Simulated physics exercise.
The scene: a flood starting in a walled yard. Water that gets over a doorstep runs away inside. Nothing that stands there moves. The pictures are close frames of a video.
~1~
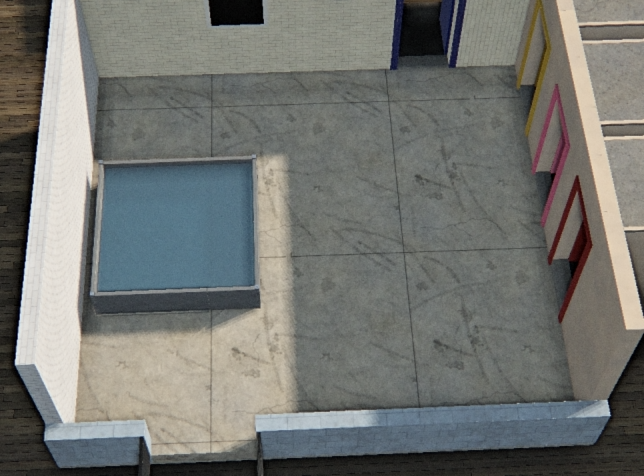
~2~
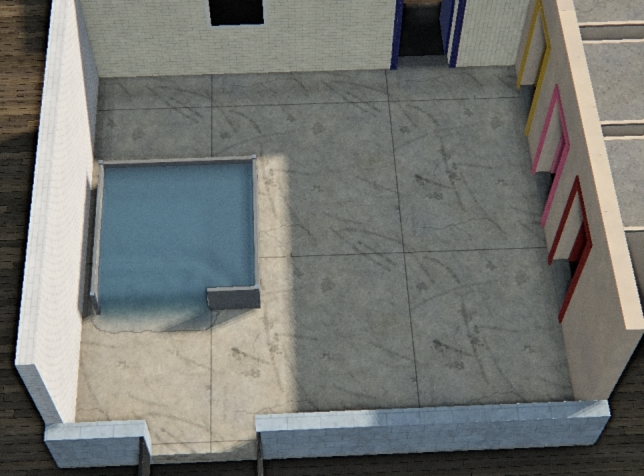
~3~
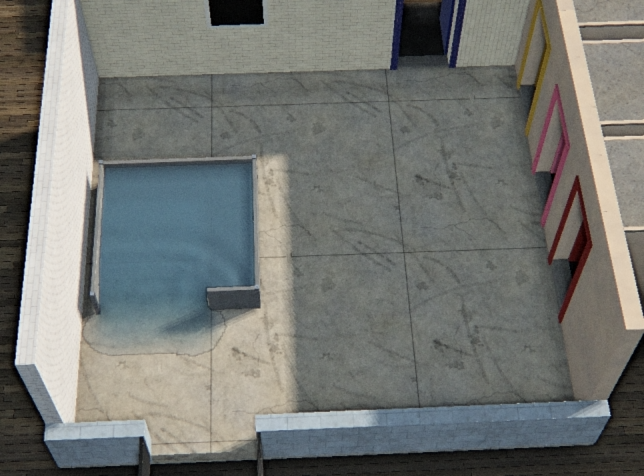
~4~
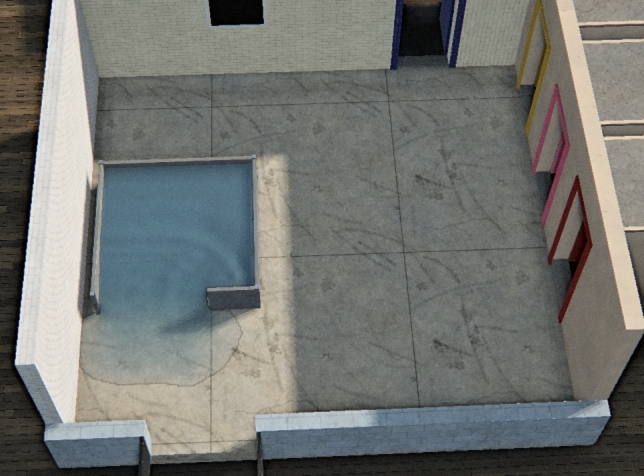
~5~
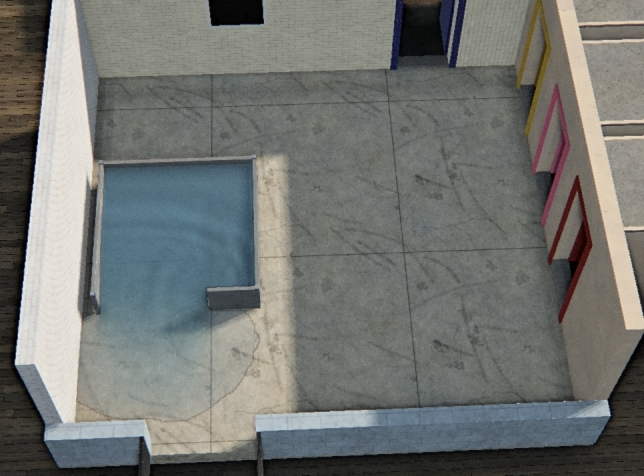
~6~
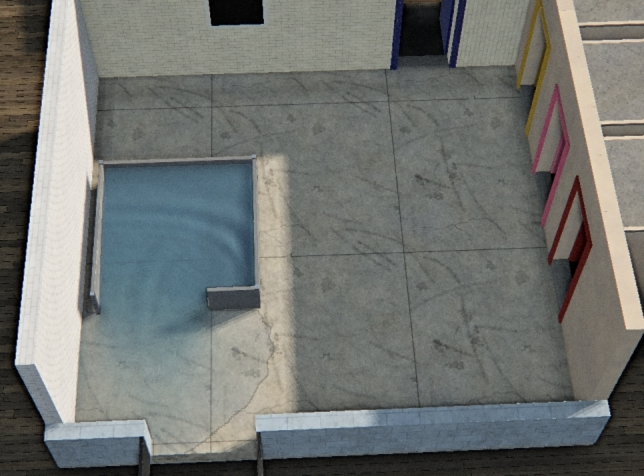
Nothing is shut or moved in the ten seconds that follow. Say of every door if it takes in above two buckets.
In the end: The pink door admits no more than that; the yellow door admits no more than that; the red door admits no more than that; the blue door admits no more than that.
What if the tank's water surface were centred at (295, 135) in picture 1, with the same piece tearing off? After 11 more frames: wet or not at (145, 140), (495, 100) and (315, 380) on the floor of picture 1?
One after the other: No water, not flooded, under water.
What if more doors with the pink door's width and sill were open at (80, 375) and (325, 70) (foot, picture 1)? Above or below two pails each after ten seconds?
One after the other: Goes over, is under.
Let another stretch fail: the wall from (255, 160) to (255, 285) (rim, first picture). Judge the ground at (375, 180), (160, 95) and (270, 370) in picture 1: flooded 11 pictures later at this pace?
As listed: Awash, not flooded, dry.
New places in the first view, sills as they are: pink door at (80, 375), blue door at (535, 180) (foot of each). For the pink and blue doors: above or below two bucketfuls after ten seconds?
Then: Pink door passes that mark, blue door is under.
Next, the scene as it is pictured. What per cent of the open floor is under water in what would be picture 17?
About 15 per cent.
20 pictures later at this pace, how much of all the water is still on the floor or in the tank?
Roughly 80 per cent.
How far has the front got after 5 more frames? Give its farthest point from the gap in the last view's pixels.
Close to (291, 433).
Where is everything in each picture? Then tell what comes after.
The water tank at (177, 226) is whole and still, in the first frame.
The front is at (99, 324), out from the gap at (154, 303), in the second frame.
Water pours out at (154, 304) and has run to (90, 335), in the third frame.
Water pours out at (154, 305) and has run to (219, 363), in the fourth frame.
The front is at (186, 414), out from the gap at (154, 304), in the fifth frame.
The front is at a hidden place, out from the gap at (154, 305), in the sixth frame.
A moment on, water covers 15 % of the floor; the pink door not reached, the yellow door not reached, the red door not reached, the blue door not reached.
Next, water covers 15 % of the floor; the pink door not reached, the yellow door not reached, the red door not reached, the blue door not reached.
Then, water covers 20 % of the floor; the pink door not reached, the yellow door not reached, the red door not reached, the blue door not reached.
Later, water covers 45 % of the floor; the pink door not reached, the yellow door not reached, the red door wet at the sill, nothing in, the blue door not reached.
In the end, water covers 65 % of the floor; the pink door wet at the sill, nothing in, the yellow door wet at the sill, nothing in, the red door wet at the sill, nothing in, the blue door wet at the sill, nothing in.
